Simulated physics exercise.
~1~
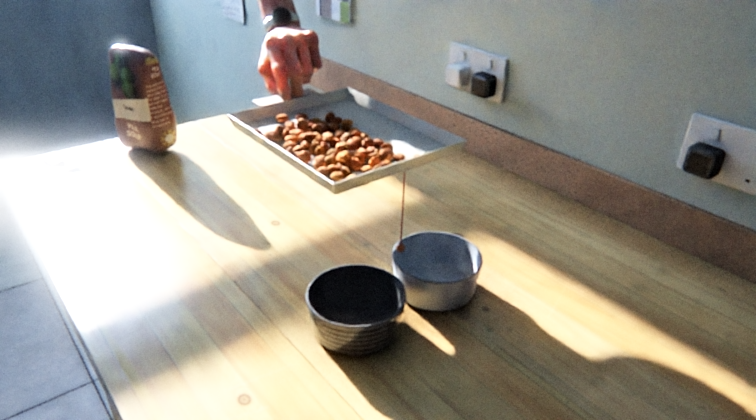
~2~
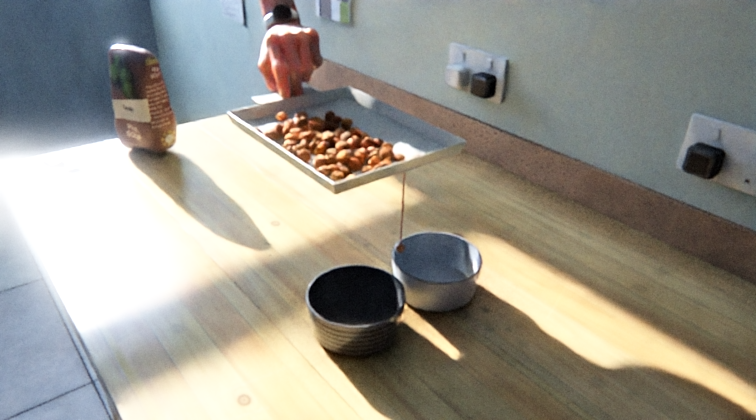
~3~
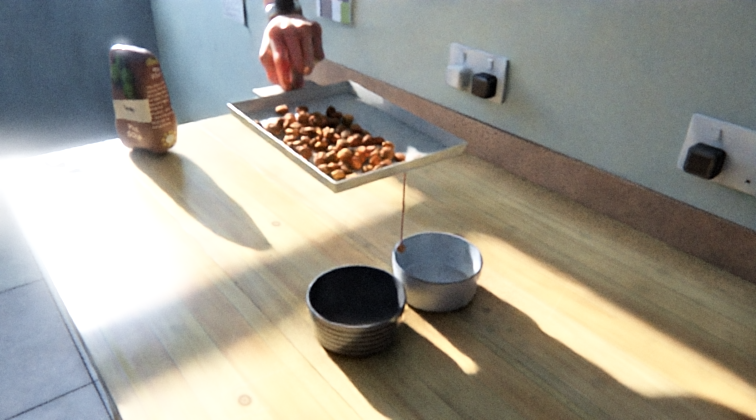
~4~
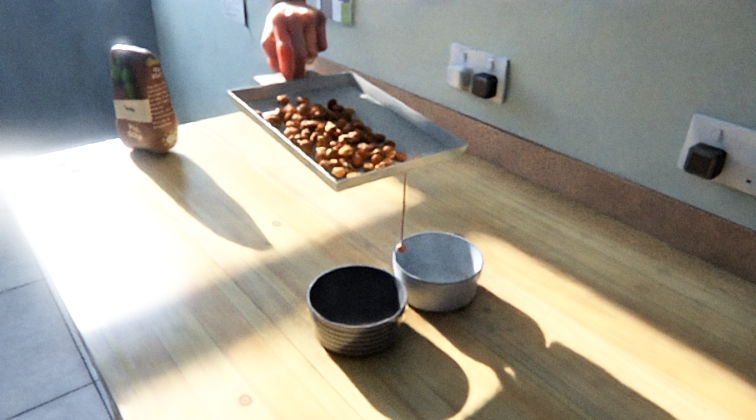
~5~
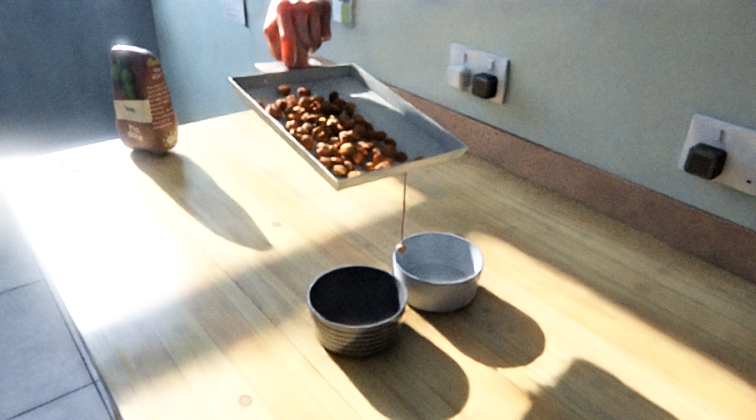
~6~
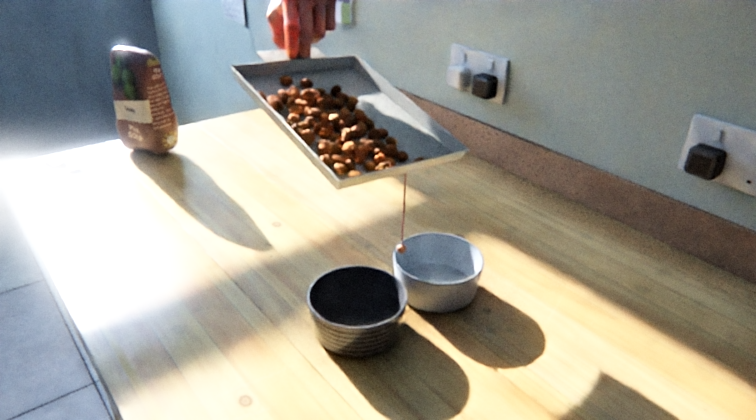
A tray of small brown bits, held by a hand above two small dishes on a wooden counter, stayed level at first, then gradually tilted as the hand raised its far end.
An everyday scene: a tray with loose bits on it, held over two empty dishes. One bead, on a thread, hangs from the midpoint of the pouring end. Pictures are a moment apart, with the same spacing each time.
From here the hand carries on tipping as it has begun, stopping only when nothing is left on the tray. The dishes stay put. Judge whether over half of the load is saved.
Most is saved.
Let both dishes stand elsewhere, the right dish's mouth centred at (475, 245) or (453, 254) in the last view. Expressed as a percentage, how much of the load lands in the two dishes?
90 and 80 in a hundred.
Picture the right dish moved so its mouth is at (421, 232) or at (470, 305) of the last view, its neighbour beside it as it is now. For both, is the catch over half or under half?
At place one a lesser share; at place two a lesser share.
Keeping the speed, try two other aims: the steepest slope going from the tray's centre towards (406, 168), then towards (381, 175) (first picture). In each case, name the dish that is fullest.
At the first place the right-hand dish, at the second the left-hand dish.
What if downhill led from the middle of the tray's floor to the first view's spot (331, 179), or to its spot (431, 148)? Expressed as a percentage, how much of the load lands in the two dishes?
The first try gives close to 90 percent; the next gives 50 percent.
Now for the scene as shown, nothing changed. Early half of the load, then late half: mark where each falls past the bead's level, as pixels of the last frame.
About (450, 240) to begin with, then about (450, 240).
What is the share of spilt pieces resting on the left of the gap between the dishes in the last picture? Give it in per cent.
Some 10 per cent.
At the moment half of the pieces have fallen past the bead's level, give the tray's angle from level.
Near 95 degrees.
Shortly afterwards, tray tipped steeply; all but a few on the tray; only a few in the right dish; a little in the air.
Next, tray tipped past a quarter turn; near a quarter on the tray; only a few in the left dish; near a third in the right dish; near a quarter outside both; near a quarter in the air.
Some moments later, tray tipped past a quarter turn; only a few in the left dish; near two thirds in the right dish; near a third outside both.
In the end, tray tipped past a quarter turn; only a few in the left dish; near two thirds in the right dish; near a third outside both.
